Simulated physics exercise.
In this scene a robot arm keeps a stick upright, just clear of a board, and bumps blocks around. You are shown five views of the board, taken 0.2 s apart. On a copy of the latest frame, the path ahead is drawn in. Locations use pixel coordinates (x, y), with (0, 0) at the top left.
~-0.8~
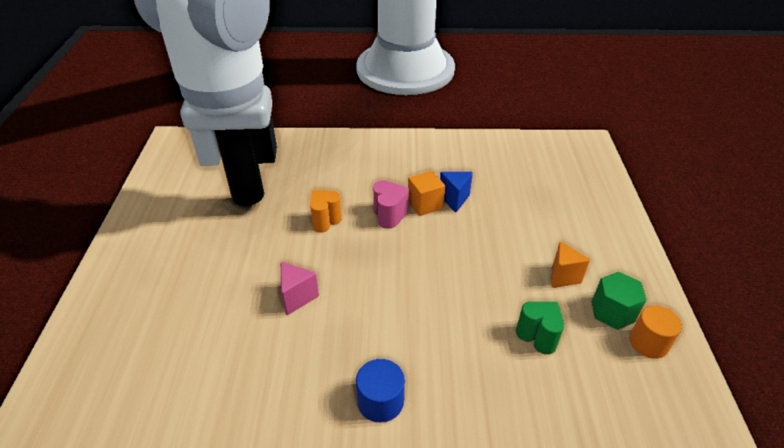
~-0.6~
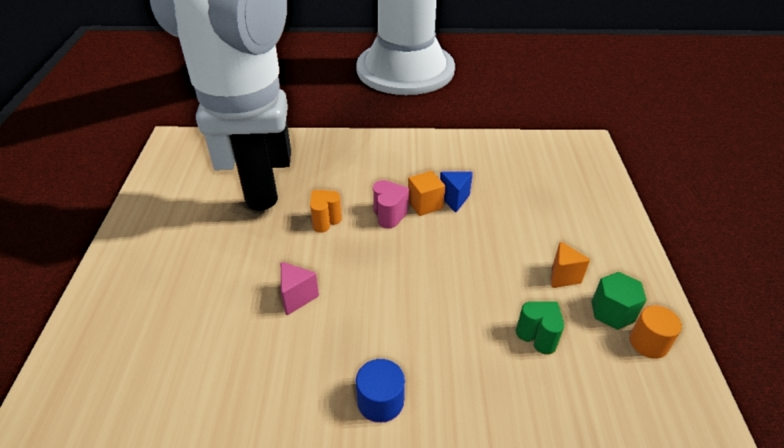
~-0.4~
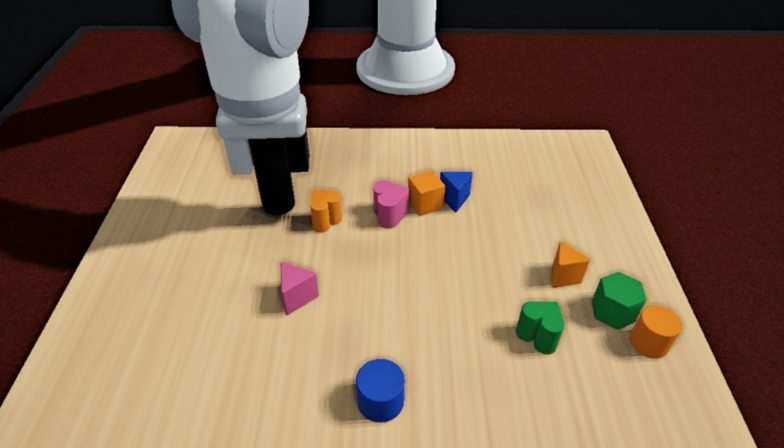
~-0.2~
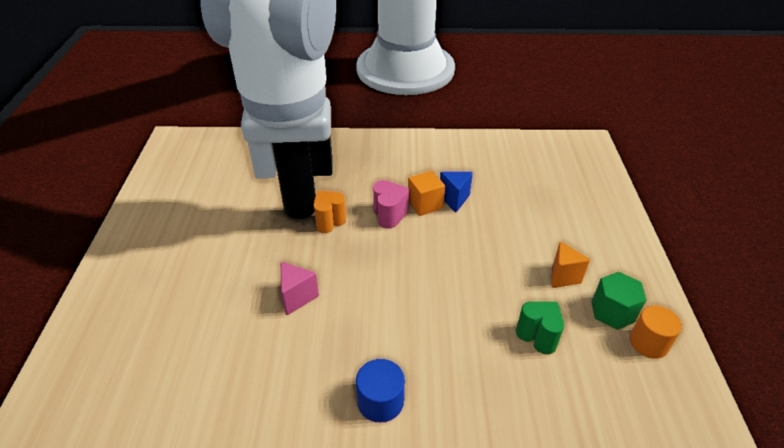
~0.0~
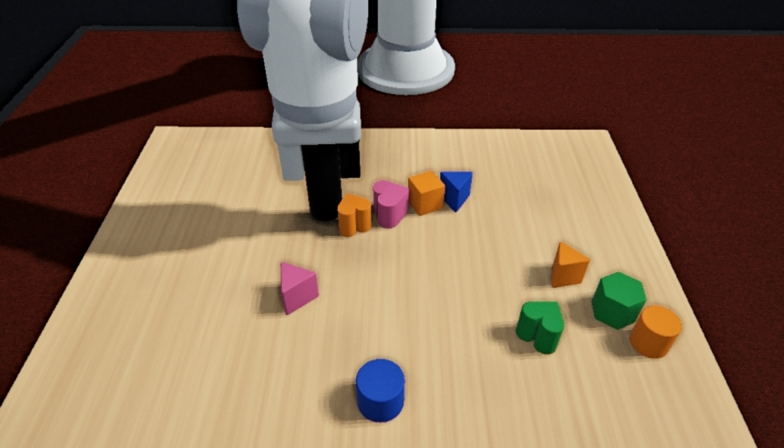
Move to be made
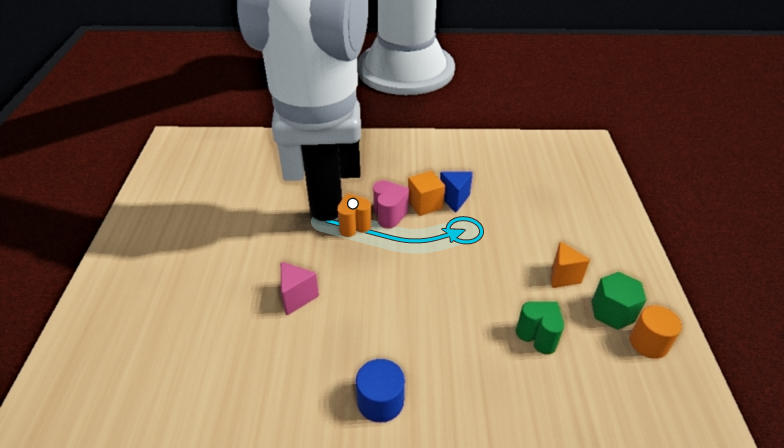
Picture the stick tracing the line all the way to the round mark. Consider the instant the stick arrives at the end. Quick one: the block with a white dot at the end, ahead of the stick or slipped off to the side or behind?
At that point it is off to one side or behind.
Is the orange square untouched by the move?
I believe so.
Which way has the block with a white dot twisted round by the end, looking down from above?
It is turned clockwise.
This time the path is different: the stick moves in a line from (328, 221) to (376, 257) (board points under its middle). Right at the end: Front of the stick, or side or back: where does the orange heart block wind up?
I'm fairly sure the orange heart block slides away from the front of the stick at some point.
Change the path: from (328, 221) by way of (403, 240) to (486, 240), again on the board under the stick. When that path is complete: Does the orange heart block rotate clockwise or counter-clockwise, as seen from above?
Seen from above, clockwise.
The line goes from (328, 221) through (372, 233) and (419, 241) to (465, 230); the dot is on the orange heart block.
The first path, step by step. One third of the way, stick (373, 223); orange heart block (402, 216); pink heart block (393, 191), turned 20° anticlockwise.
Two thirds of the way, stick (422, 230); orange heart block (451, 227), turned 10° clockwise; pink heart block (396, 191), turned 35° anticlockwise.
At the end, stick (466, 220); orange heart block (475, 229), turned 45° clockwise; pink heart block (396, 191), turned 35° anticlockwise; orange square unmoved; blue triangular block unmoved.
